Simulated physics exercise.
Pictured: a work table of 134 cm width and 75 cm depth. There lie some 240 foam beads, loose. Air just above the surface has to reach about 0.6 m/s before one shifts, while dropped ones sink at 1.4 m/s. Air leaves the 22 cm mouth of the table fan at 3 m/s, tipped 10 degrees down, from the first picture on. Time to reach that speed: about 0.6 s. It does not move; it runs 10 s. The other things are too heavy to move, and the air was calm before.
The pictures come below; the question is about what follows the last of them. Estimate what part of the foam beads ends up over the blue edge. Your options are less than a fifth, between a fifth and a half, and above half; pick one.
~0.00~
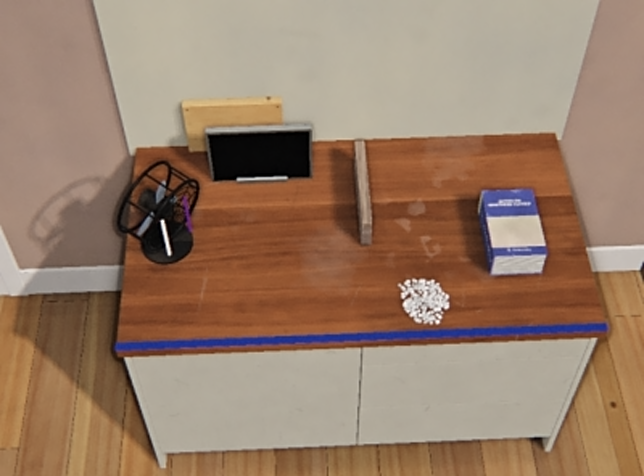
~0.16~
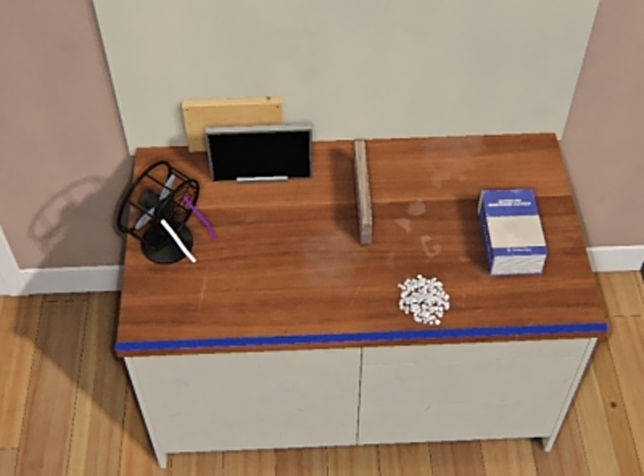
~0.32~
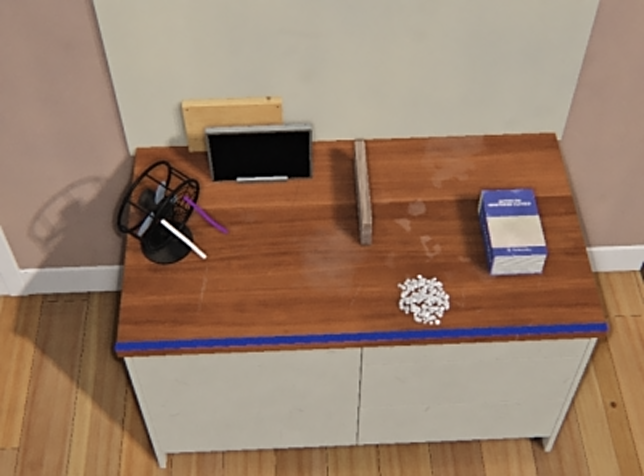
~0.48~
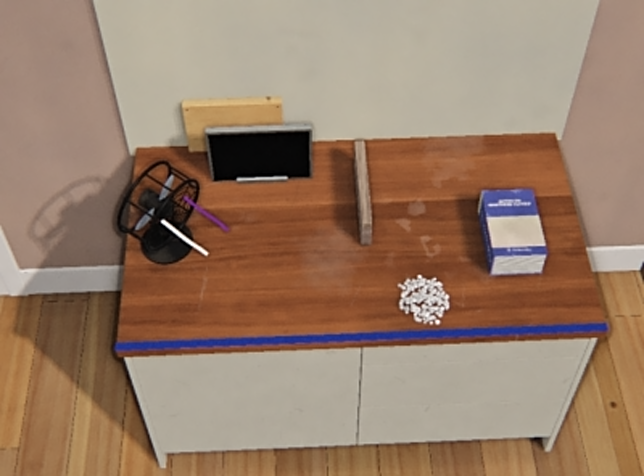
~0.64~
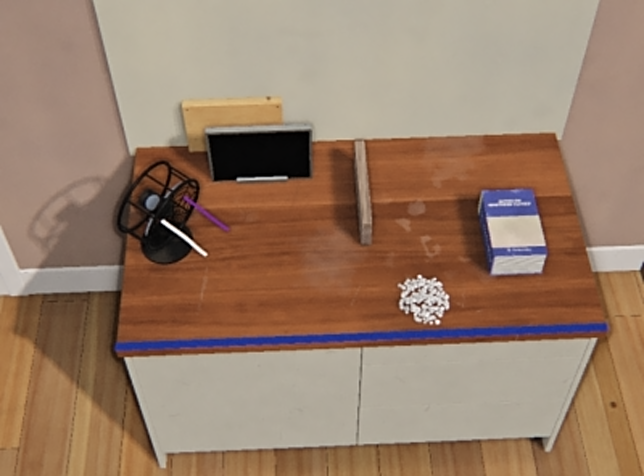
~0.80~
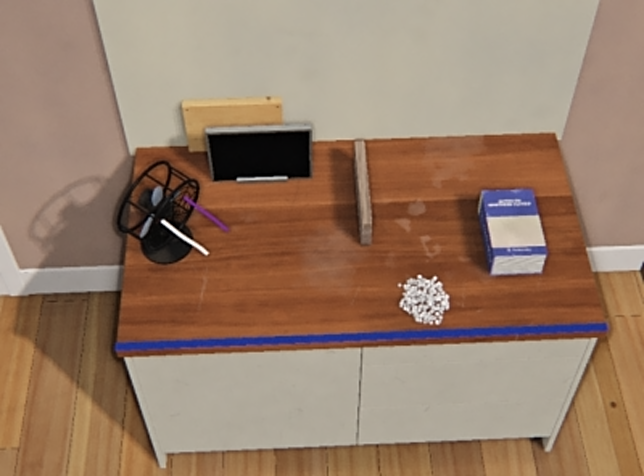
One fifth to one half.
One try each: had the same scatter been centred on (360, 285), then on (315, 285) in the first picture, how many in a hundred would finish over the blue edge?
In turn: 10 per cent, 30 per cent.
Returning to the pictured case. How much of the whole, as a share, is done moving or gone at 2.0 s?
I reckon around 90 per cent.
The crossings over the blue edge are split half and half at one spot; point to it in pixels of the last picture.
Roughly at pixel (501, 335).
After 2.0 s, 14 % are on the move or not yet settled, 38 % are over the blue edge.
After 3.2 s, 5 % are on the move or not yet settled, 38 % are over the blue edge.
After 5.5 s, 4 % are on the move or not yet settled, 38 % are over the blue edge.
After 10.0 s, at the end, 38 % are over the blue edge.
